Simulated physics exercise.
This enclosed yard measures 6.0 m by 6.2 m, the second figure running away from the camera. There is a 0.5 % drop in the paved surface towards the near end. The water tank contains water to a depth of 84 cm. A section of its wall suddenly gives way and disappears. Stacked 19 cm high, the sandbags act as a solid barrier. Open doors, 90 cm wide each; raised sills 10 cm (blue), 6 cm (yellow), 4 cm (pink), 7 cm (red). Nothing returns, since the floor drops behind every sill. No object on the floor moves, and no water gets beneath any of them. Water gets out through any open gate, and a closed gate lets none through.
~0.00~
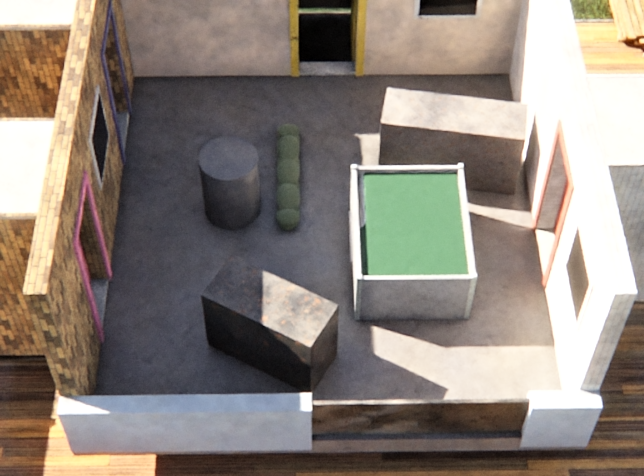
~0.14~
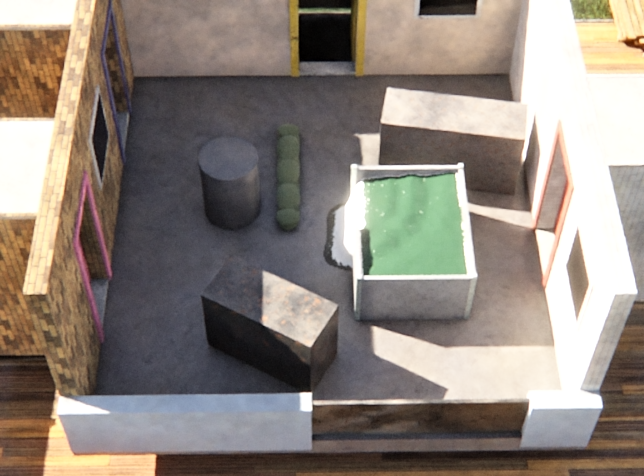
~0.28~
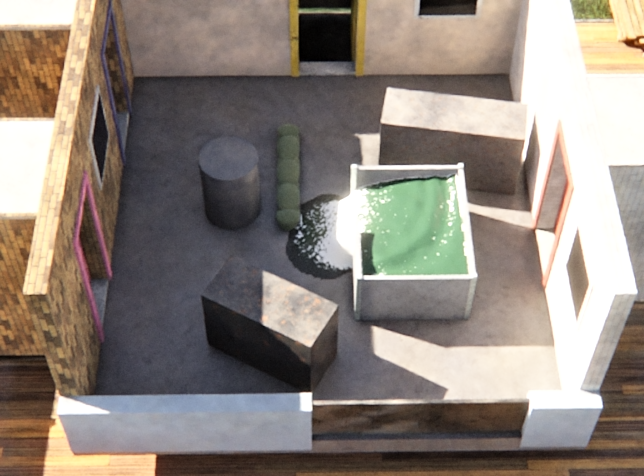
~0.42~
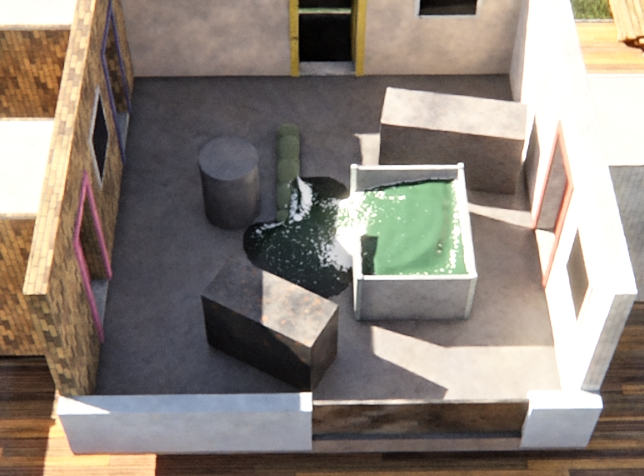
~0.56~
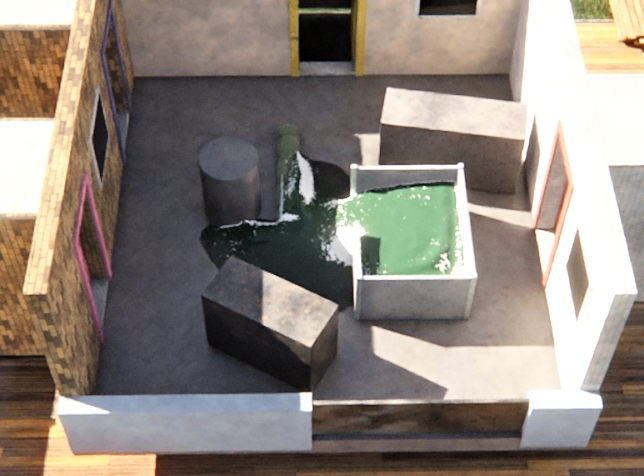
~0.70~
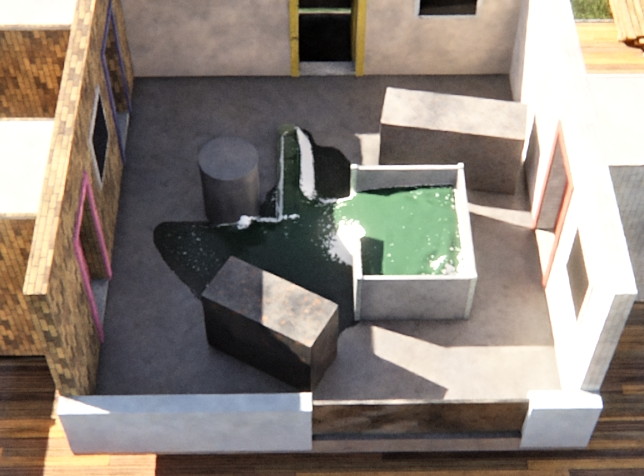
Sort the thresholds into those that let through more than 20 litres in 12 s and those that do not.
Sorted: Blue door does not; yellow door lets more through; pink door lets more through; red door does not.
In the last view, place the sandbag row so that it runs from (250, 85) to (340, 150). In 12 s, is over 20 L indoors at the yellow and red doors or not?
Doors: Yellow stays under / red stays under.
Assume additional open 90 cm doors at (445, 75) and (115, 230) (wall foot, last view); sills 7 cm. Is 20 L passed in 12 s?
Taking them in order, the first is fine and the second too much.
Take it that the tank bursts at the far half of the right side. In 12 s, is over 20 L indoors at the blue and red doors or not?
At blue the amount is beneath the mark, while at red it is higher than the mark.
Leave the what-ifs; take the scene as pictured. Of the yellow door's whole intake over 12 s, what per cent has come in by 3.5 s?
That works out near 70%.
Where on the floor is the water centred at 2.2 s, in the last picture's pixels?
Near (315, 241).
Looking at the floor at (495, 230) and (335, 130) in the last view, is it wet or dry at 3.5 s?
I'd call them spared and then drenched.
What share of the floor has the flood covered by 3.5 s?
Some 65 per cent of it.
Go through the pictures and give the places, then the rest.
The water tank at (411, 224) is whole and still, 84 cm deep, in the first frame.
The front is at (349, 207), 0.6 m from the gap at (356, 224); 0.3 m2 of floor is under water; 84 cm left at the back of the water tank, in the second frame.
The front is at (294, 254), 0.9 m from the gap at (356, 225); 0.9 m2 of floor is under water; 80 cm left at the back of the water tank, in the third frame.
Water pours out at (356, 226) and has run 1.5 m, to (251, 247); typically 10 cm deep outside, 73 cm at the water tank's back, in the fourth frame.
The front is at (209, 231), 2.1 m from the gap at (356, 226); 3.3 m2 of floor is under water; 71 cm left at the back of the water tank, in the fifth frame.
Water pours out at (356, 226) and has run 2.7 m, to (163, 228); typically 6 cm deep outside, 69 cm at the water tank's back, in the sixth frame.
After 1.4 s water covers 35 % of the floor and is deepest (36 cm) near (345, 230); blue door not reached, yellow door 2 cm at the sill, 2 L in, pink door 14 cm at the sill, 14 L in, red door not reached.
After 2.2 s water covers 55 % of the floor and is deepest (31 cm) near (90, 327); blue door 3 cm at the sill, 0 L in, yellow door 3 cm at the sill, 48 L in, pink door 18 cm at the sill, 136 L in, red door not reached.
After 3.5 s water covers 65 % of the floor and is deepest (24 cm) near (93, 413); blue door 3 cm at the sill, 0 L in, yellow door 11 cm at the sill, 96 L in, pink door 17 cm at the sill, 270 L in, red door not reached.
After 7.0 s water covers 85 % of the floor and is deepest (12 cm) near (251, 424); blue door 5 cm at the sill, 0 L in, yellow door 5 cm at the sill, 135 L in, pink door 8 cm at the sill, 382 L in, red door not reached.
After 12.0 s water covers 95 % of the floor and is deepest (9 cm) near (92, 426); blue door 5 cm at the sill, 0 L in, yellow door 5 cm at the sill, 136 L in, pink door 6 cm at the sill, 417 L in, red door 4 cm at the sill, 0 L in.
